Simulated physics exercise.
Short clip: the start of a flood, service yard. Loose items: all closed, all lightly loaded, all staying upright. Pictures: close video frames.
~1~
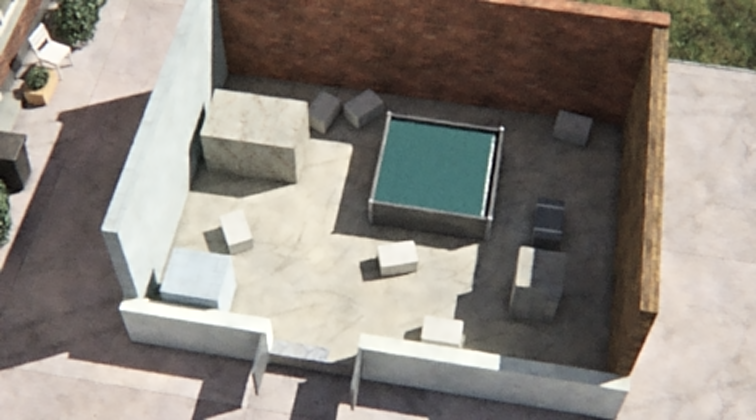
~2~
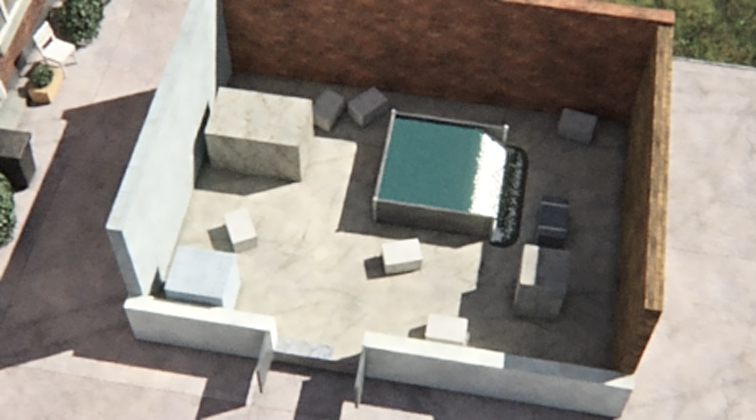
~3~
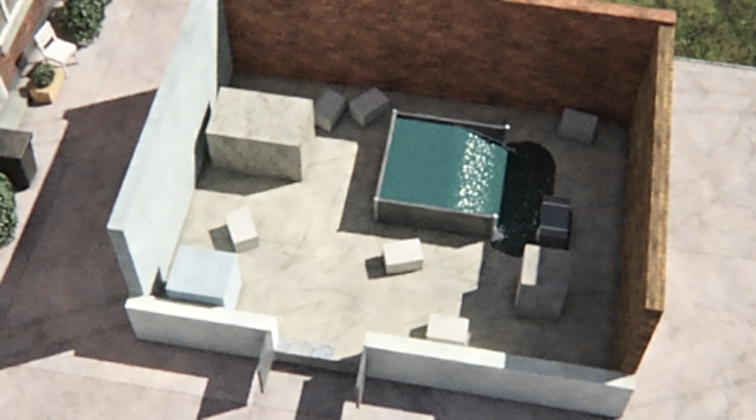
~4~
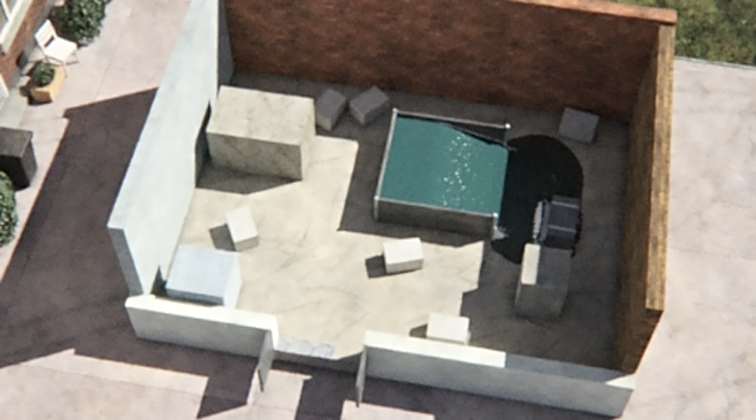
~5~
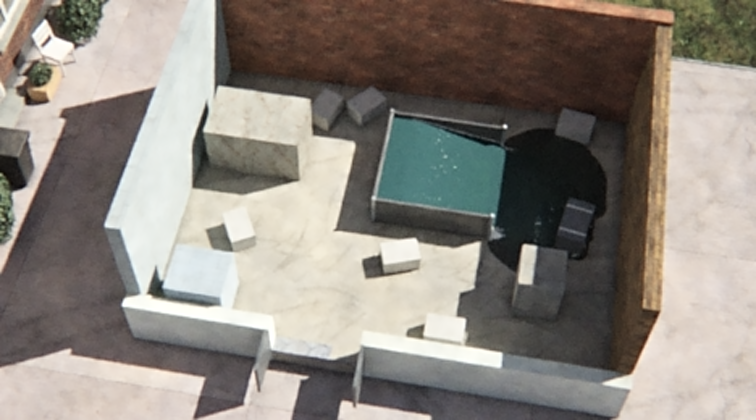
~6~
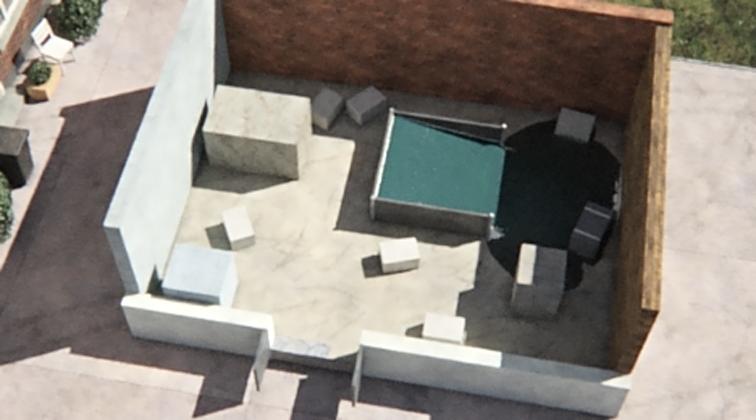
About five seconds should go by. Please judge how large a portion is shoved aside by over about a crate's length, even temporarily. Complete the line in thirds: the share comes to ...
The share comes to at least two thirds.
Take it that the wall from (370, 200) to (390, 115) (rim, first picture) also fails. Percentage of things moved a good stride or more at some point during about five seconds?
Some 40 per cent.
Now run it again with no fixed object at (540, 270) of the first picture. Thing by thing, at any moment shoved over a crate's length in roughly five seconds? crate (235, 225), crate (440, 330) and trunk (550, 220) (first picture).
Never got far, then went a long way, then went a long way.
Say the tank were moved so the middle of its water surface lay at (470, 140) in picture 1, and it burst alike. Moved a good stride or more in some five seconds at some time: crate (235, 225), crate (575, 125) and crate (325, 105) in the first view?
In turn: Under that mark, beyond that mark, under that mark.
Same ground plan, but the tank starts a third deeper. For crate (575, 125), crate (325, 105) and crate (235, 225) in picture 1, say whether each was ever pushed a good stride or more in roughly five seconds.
Well, in sequence: Carried that far, carried that far, not carried that far.
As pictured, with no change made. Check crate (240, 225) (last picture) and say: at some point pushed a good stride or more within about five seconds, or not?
For that one: Not that far.
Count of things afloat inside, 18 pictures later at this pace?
So that is 2.
A moment on, 1 of 7 are well off their spots; 0 afloat.
Next, 1 of 7 are well off their spots; 1 afloat.
Later, 2 of 7 are well off their spots; 2 afloat.
In the end, 6 of 7 are well off their spots, and 6 have been at some point; 3 afloat.
